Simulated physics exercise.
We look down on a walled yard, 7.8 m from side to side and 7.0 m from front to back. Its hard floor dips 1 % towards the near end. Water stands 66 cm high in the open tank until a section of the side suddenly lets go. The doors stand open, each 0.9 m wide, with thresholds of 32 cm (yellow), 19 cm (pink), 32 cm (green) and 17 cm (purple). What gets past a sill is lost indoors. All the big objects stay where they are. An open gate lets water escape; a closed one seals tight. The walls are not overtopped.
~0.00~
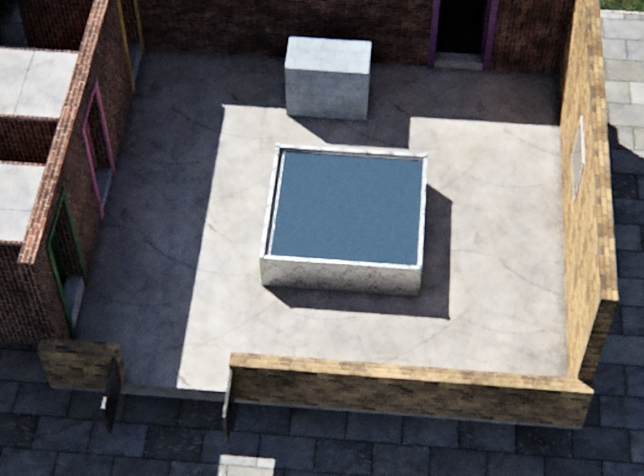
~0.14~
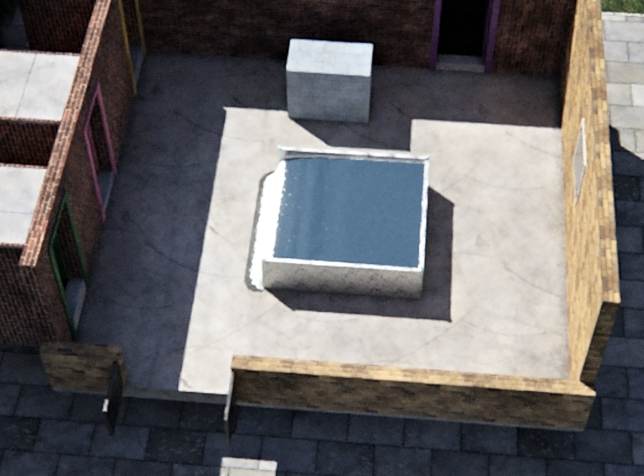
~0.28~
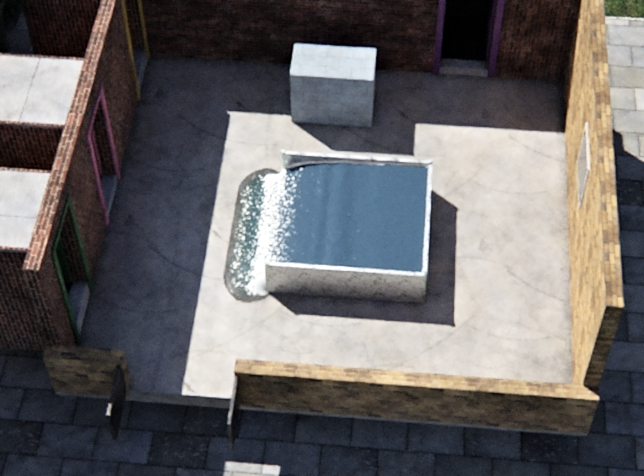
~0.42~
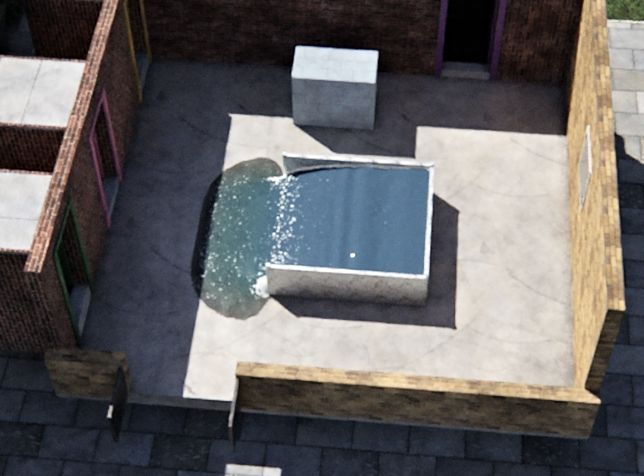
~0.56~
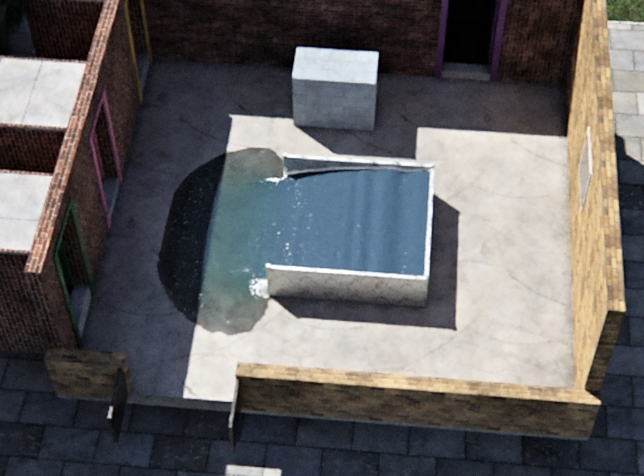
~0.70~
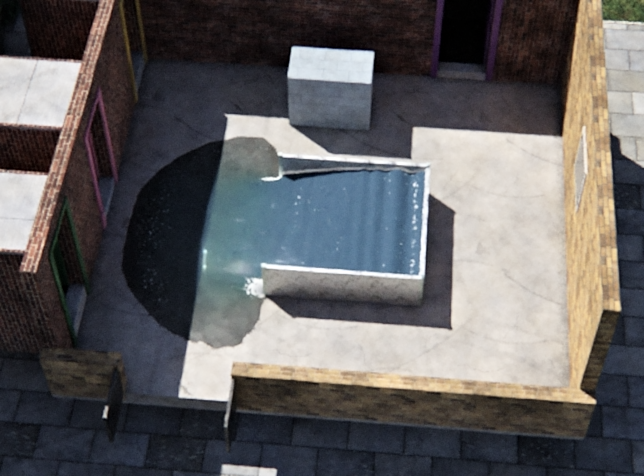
Water pouring from the open left side of a raised square tank, spreading in a widening rounded pool across a walled yard.
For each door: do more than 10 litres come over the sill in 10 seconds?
The water let in: At the yellow door it does not reach the limit; at the pink door it passes the limit; at the green door it does not reach the limit; at the purple door it keeps below the limit.
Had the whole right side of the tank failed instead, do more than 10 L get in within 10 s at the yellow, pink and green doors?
Then: Yellow below, pink under, green under.
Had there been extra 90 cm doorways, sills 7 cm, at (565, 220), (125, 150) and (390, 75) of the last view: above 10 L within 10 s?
In turn: Under, above, under.
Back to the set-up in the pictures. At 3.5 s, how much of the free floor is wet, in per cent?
Near 40 per cent is wet.
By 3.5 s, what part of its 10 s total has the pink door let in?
Some 95 per cent by then.
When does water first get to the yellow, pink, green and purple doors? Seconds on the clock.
Arrival: Yellow 1.8 s, pink 0.8 s, green 1.1 s, purple 5.0 s.
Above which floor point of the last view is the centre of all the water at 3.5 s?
Near (202, 232).
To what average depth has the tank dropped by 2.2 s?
About 25 cm.
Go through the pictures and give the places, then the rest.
The first frame shows still water, 66 cm deep, in the open tank at (346, 207).
In the second frame, the front is at (261, 289), 1.2 m from the gap at (274, 222); 0.6 m2 of floor is under water; 66 cm left at the back of the open tank.
In the third frame, the front is at (238, 295), 1.4 m from the gap at (278, 227); 1.7 m2 of floor is under water; 66 cm left at the back of the open tank.
In the fourth frame, water pours out at (279, 230) and has run 1.7 m, to (226, 312); typically 10 cm deep outside, 66 cm at the open tank's back.
In the fifth frame, water pours out at (280, 231) and has run 2.1 m, to (186, 309); typically 8 cm deep outside, 66 cm at the open tank's back.
In the sixth frame, water pours out at (275, 231) and has run 2.5 m, to (128, 265); typically 7 cm deep outside, 62 cm at the open tank's back.
After 1.4 s water covers 30 % of the floor and is deepest (39 cm) near (109, 212); yellow door not reached, pink door 36 cm at the sill, 30 L in, green door 20 cm at the sill, 0 L in, purple door not reached.
After 2.2 s water covers 35 % of the floor and is deepest (49 cm) near (68, 374); yellow door 10 cm at the sill, 0 L in, pink door 38 cm at the sill, 108 L in, green door 28 cm at the sill, 0 L in, purple door not reached.
After 3.5 s water covers 40 % of the floor and is deepest (37 cm) near (68, 374); yellow door 18 cm at the sill, 0 L in, pink door 26 cm at the sill, 197 L in, green door 28 cm at the sill, 0 L in, purple door not reached.
After 6.0 s water covers 70 % of the floor and is deepest (18 cm) near (284, 101); yellow door 13 cm at the sill, 0 L in, pink door 12 cm at the sill, 209 L in, green door 14 cm at the sill, 1 L in, purple door 6 cm at the sill, 0 L in.
After 10.0 s water covers 95 % of the floor and is deepest (11 cm) near (68, 374); yellow door 6 cm at the sill, 0 L in, pink door 7 cm at the sill, 209 L in, green door 8 cm at the sill, 1 L in, purple door 2 cm at the sill, 0 L in.
